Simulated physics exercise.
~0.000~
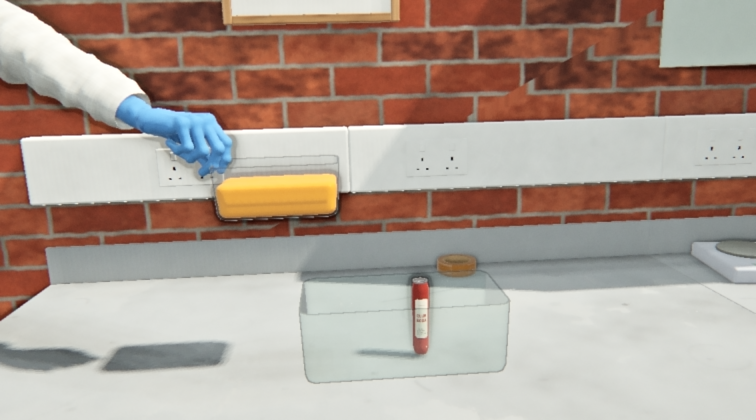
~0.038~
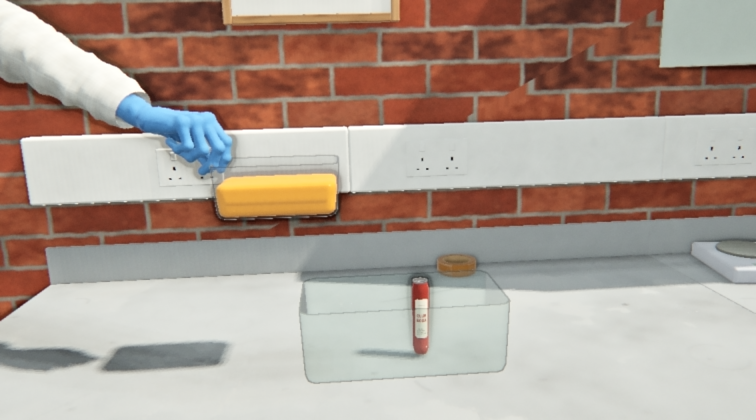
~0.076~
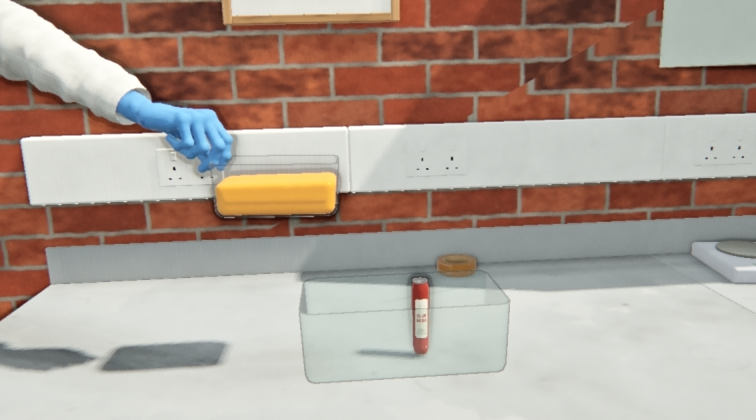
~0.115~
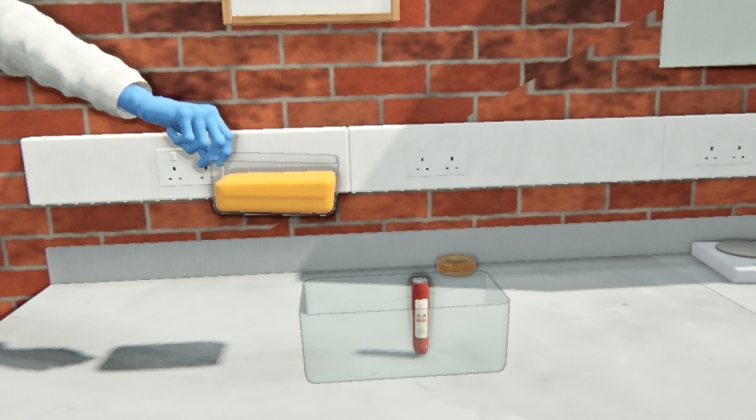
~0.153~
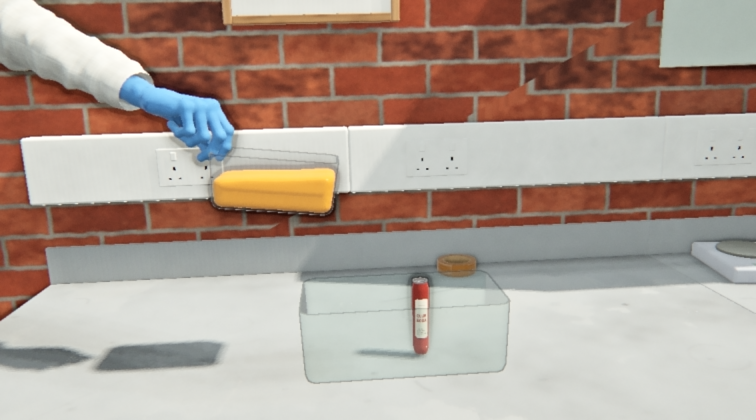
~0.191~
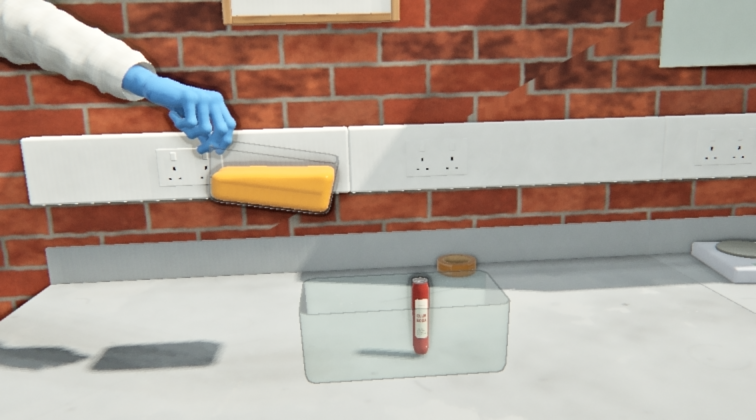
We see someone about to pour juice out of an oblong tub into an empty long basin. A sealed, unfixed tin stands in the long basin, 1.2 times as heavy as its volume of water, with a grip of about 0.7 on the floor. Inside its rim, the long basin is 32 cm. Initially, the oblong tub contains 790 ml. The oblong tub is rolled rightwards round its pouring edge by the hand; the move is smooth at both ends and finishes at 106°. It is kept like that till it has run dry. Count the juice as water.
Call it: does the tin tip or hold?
It holds.
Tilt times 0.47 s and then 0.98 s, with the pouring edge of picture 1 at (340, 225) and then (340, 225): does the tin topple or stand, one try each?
Trial 1 - tin tips; trial 2 - tin tips.
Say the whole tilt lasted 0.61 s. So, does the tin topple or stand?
Result: Tin upright.
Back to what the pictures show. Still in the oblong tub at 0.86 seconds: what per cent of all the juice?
Near 10 in a hundred.
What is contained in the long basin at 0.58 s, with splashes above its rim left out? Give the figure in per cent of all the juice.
0 %, roughly.
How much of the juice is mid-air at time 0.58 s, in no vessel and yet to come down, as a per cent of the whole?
About 40 per cent.
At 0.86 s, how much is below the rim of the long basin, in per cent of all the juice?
Some 62 per cent.
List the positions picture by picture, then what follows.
In the first frame, it leans 0°; its right rim is at (338, 160); the juice meets the walls at (221, 184) and (337, 178); the long basin's rim runs from (302, 297) to (498, 286); the tin's top is at (420, 284).
In the second frame, it leans 0°; its right rim is at (338, 160); the juice meets the walls at (220, 183) and (336, 178).
In the third frame, it leans 2°; its right rim is at (338, 160); the juice meets the walls at (221, 182) and (336, 177).
In the fourth frame, it leans 4°; its right rim is at (338, 161); the juice meets the walls at (219, 180) and (335, 175).
In the fifth frame, it leans 6°; its right rim is at (338, 161); the juice meets the walls at (218, 176) and (334, 173).
In the sixth frame, it leans 10°; its right rim is at (338, 161); the juice meets the walls at (217, 172) and (334, 171).
After 0.58 s the tilt is 68° and 60 per cent is still to pour; the tin stands where it began.
After 0.86 s the tilt is 102° and 10 per cent is still to pour; the tin stands where it began.
After 1.16 s the tilt is 106° and 0 per cent is still to pour; the tin stands where it began.
After 1.48 s the tilt is 106° and 0 per cent is still to pour; the tin stands where it began.
In the end the tin stands where it began.
